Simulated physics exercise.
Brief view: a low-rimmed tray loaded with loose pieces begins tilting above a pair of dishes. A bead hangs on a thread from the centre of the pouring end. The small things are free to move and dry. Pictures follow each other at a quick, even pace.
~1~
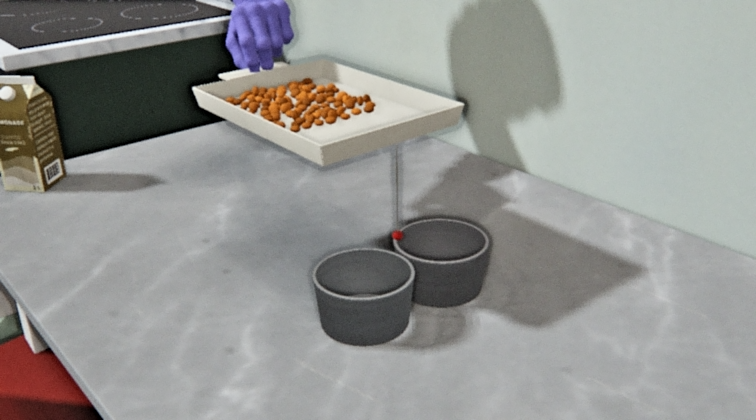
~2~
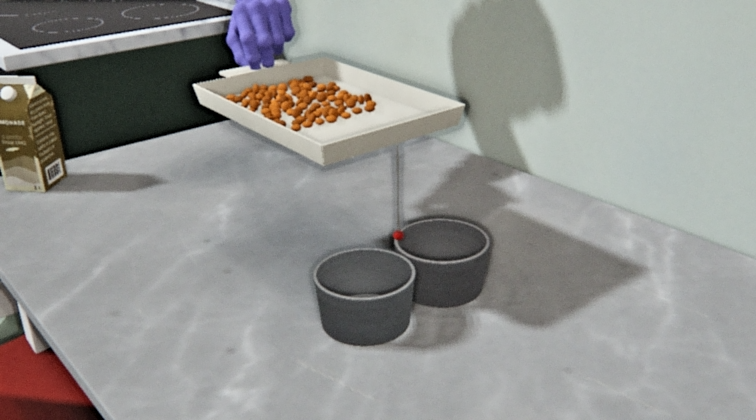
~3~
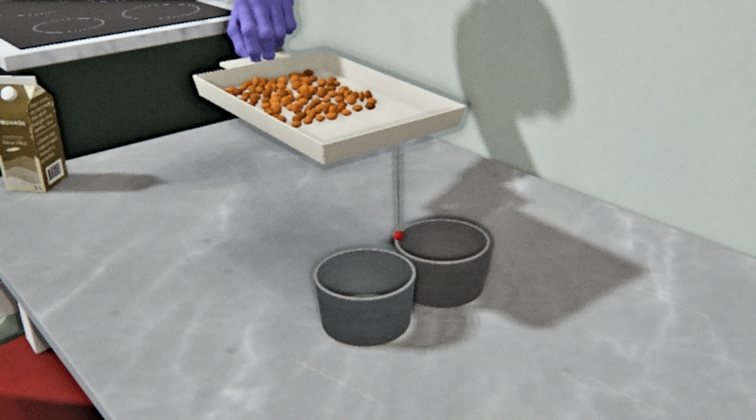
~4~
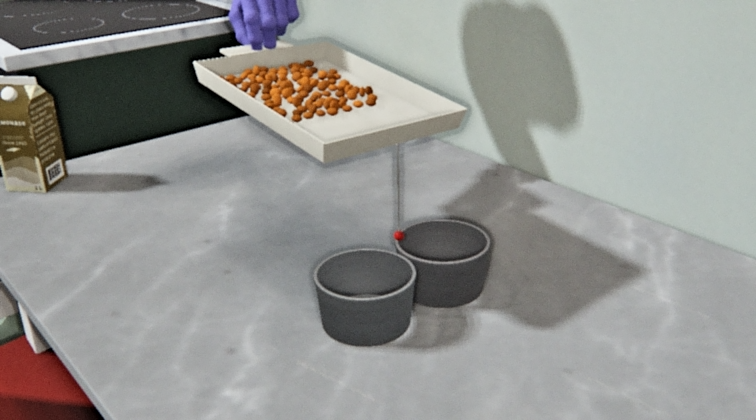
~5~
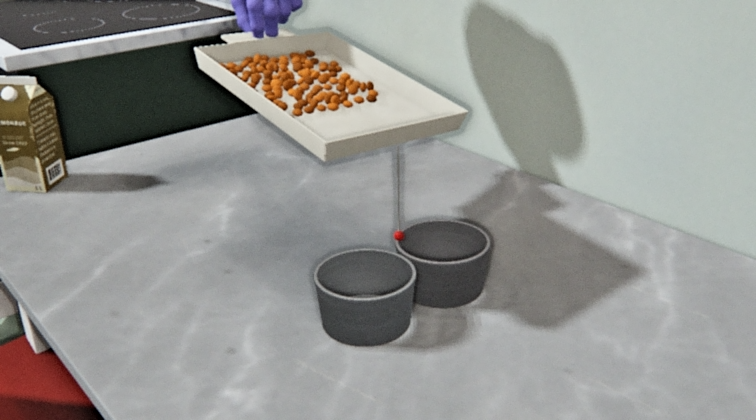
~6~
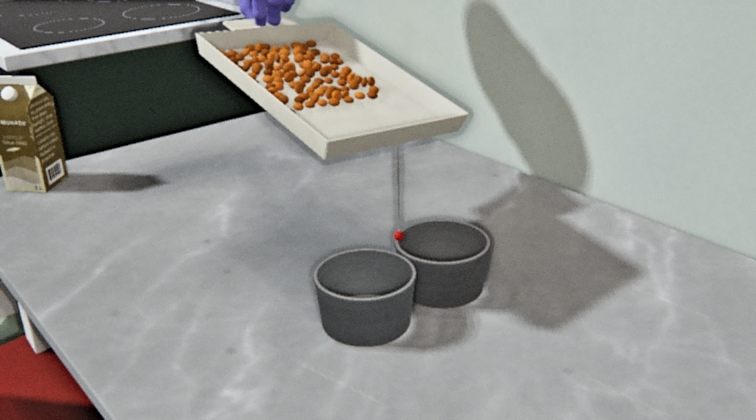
In this clip, a purple-gloved hand holds a shallow white tray of small brown pieces above two dark dishes, then gradually raises its far end, tilting the tray slightly while the pieces stay bunched toward the back.
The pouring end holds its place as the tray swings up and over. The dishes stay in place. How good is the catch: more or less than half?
Looks like most of the load ends up caught, you see.
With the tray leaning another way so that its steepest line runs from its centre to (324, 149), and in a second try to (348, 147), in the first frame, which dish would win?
Well, the one to the left comes out on top first, then the one to the left.
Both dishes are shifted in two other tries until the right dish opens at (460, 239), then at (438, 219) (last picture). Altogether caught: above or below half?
For the two tries in order: Exceeding half, not as much as half.
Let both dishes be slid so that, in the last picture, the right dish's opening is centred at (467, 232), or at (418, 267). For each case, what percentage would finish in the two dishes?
About 80 per cent, then about 20 per cent.
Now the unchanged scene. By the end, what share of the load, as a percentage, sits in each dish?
So the left dish keeps 0 per cent, and the right one keeps 70 per cent.
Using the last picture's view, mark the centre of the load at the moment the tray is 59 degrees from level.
(432, 122).
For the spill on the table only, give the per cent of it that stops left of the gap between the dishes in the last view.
I make it about 0 percent or so.
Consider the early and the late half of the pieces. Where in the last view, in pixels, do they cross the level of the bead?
At (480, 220) for the first part, then at (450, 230) for the others.
Shortly afterwards, tray tipped steeply; the bulk on the tray; only a few outside both; a little in the air.
Next, tray tipped right over; near half on the tray; near a quarter in the right dish; near a quarter outside both; only a few in the air.
Some moments later, tray tipped past a quarter turn; near two thirds in the right dish; near a third outside both.
In the end, tray tipped past a quarter turn; none at all in the left dish; near two thirds in the right dish; near a third outside both.
